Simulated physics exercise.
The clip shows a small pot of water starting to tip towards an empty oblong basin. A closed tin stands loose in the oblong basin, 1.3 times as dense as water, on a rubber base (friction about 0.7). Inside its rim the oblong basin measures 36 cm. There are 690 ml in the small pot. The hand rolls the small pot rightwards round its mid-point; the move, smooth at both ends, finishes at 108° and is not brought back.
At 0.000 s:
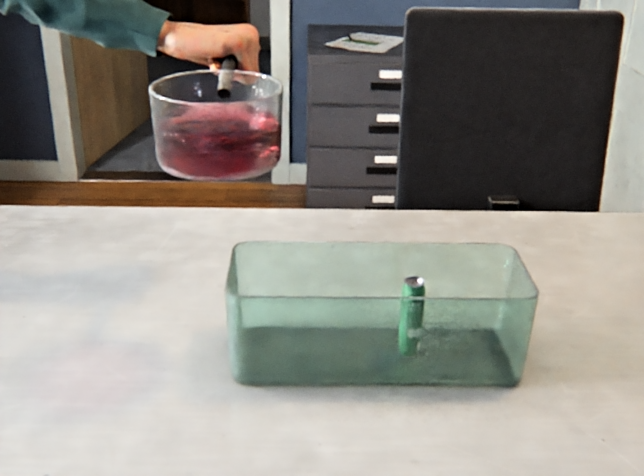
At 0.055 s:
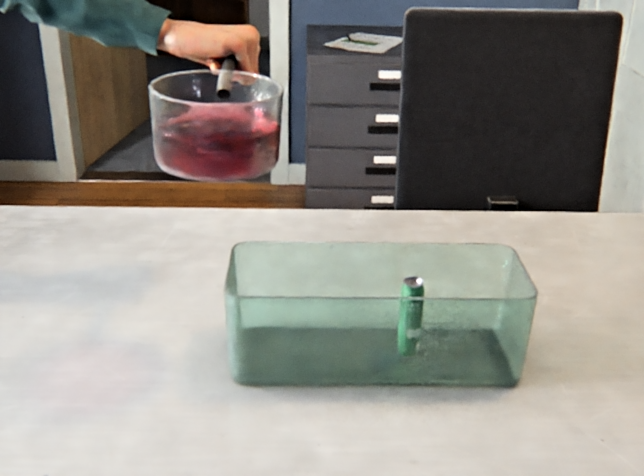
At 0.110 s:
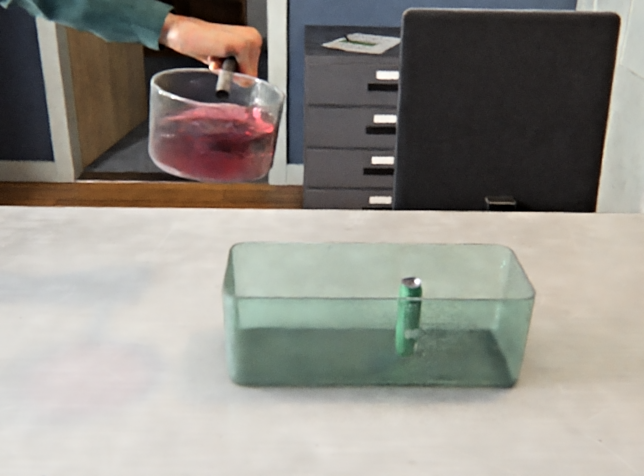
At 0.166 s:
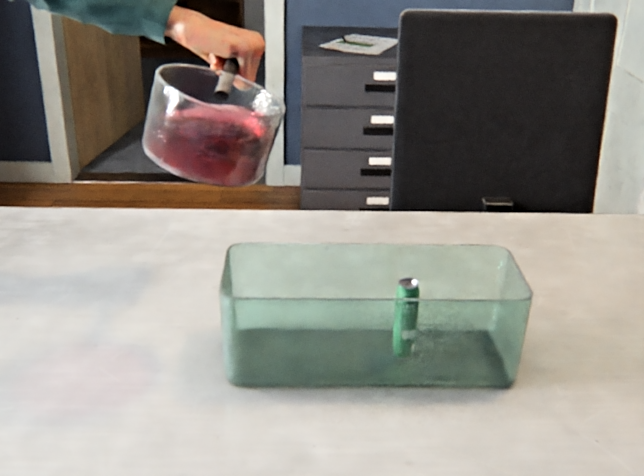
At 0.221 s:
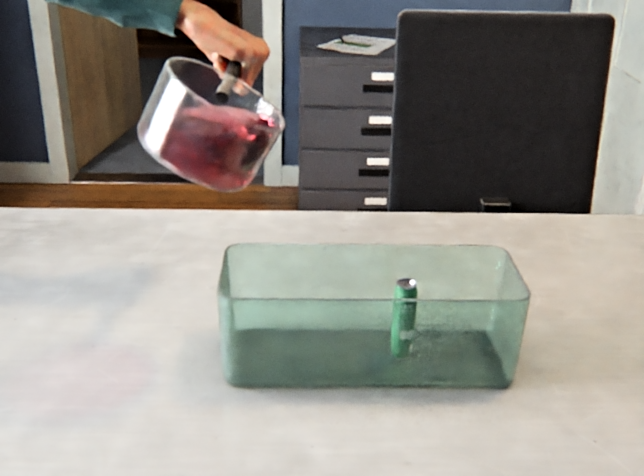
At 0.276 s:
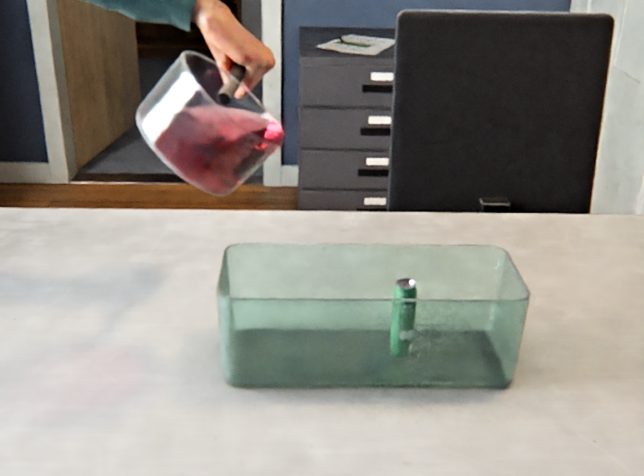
The clip shows a hand holding a clear pot of reddish-pink liquid above a table with a green transparent oblong basin containing an upright green tin. The hand smoothly tilts the pot rightwards while the basin and tin stay still.
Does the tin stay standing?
It remains upright.
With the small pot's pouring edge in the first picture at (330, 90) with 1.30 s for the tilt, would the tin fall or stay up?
Then it keeps standing.
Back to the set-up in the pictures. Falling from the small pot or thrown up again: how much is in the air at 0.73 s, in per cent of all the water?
Near 10 in a hundred.
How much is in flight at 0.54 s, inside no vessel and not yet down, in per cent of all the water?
Some 50 per cent.
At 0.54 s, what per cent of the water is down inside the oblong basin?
About 18 per cent.
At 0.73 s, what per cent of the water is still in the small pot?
About 8 per cent.
Then, 0.54 s in, the tilt is 101° and 32 per cent is still to pour; the tin stands where it began.
Then, 0.73 s in, the tilt is 108° and 8 per cent is still to pour; the tin stands where it began.
Then, 0.92 s in, the tilt is 108° and 1 per cent is still to pour; the tin stands where it began.
Then, 1.14 s in, the tilt is 108° and 0 per cent is still to pour; the tin stands where it began.
Finally, the tin stands where it began.
